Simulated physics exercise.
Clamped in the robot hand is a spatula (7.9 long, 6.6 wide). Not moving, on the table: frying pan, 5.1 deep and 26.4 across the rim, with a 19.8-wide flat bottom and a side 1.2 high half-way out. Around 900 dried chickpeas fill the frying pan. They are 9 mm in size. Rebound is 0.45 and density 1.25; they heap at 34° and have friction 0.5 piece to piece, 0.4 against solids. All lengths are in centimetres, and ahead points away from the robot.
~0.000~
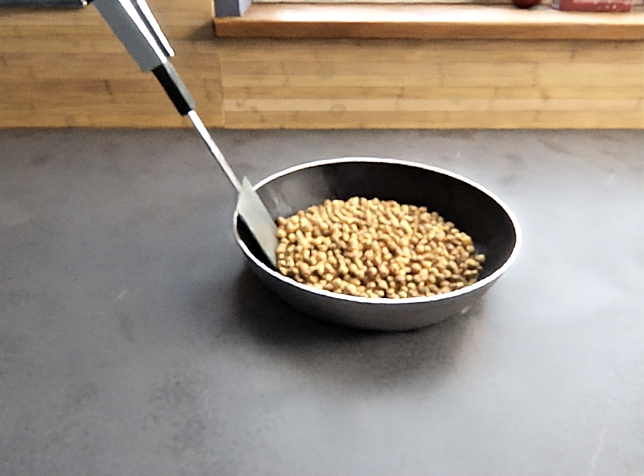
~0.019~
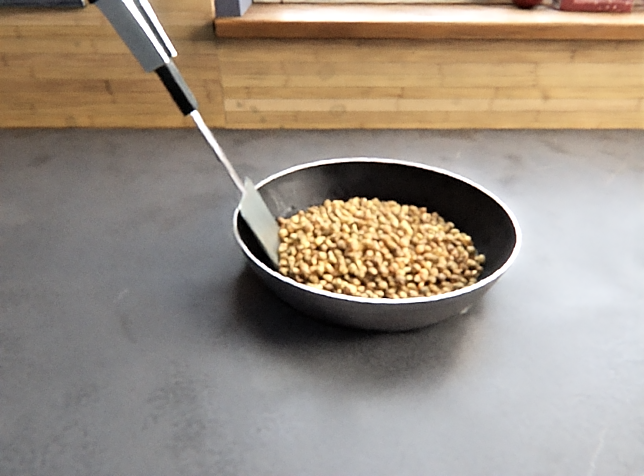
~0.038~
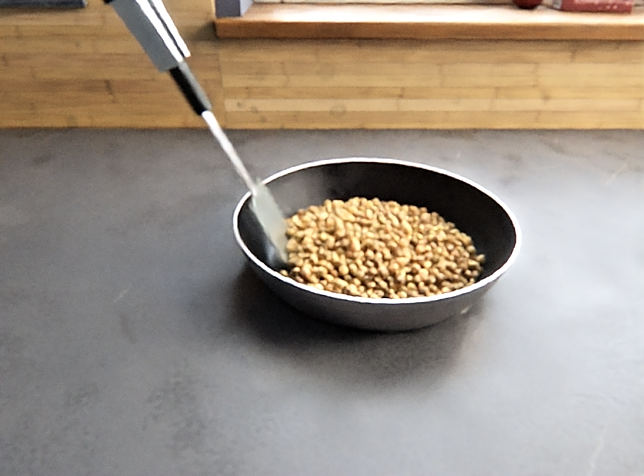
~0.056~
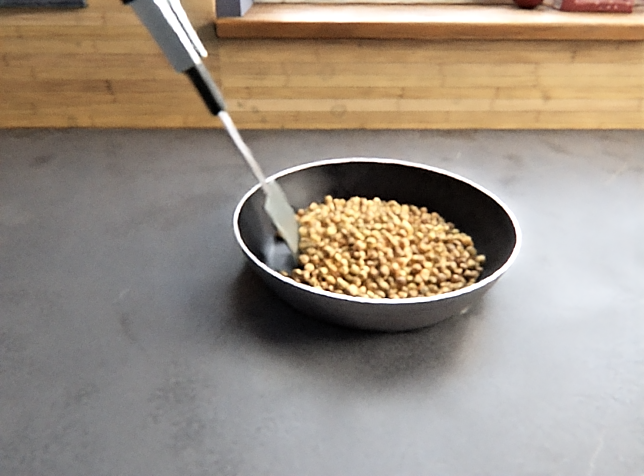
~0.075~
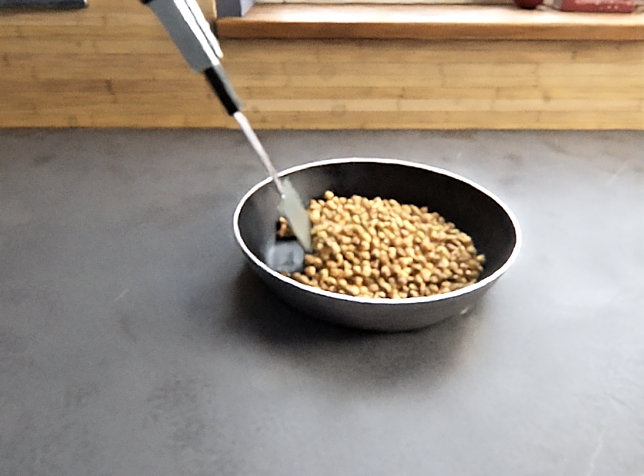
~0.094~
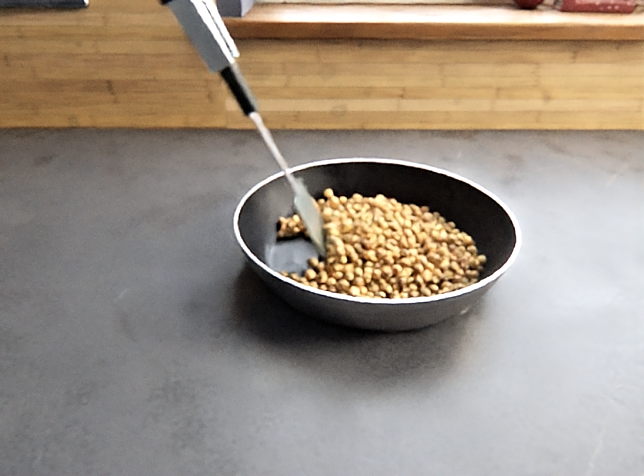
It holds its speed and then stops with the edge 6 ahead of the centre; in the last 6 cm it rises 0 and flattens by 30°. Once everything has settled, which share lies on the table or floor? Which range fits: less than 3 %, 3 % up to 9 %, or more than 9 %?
The range that fits is less than 3 %.
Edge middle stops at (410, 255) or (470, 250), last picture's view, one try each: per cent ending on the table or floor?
About 0 and 5 per cent.
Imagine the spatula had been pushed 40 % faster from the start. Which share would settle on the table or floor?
About 0 per cent.
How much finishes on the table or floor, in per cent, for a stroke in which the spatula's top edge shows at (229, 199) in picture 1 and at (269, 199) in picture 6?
About 0 per cent.
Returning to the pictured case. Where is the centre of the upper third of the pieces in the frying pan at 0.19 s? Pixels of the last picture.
Roughly pixel (416, 238).
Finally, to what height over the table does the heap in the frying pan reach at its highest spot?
Near 5.0 centimetres high.
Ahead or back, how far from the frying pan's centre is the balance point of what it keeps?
The kept load is shifted forward by about 3.5 cm.
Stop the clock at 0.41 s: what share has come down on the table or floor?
About 0 per cent.
By 0.14 s, sloping 63°, highest piece 6 above the table; 900 in the frying pan.
By 0.19 s, sloping 50°, highest piece 5 above the table; 900 in the frying pan.
By 0.41 s, sloping 34°, highest piece 5 above the table; 899 in the frying pan, 1 on the table or floor.
By 1.46 s, sloping 34°, highest piece 5 above the table; 899 in the frying pan, 1 on the table or floor.
Final count, 899 in the frying pan, 1 on the table or floor. That is 0 % on the table or floor.
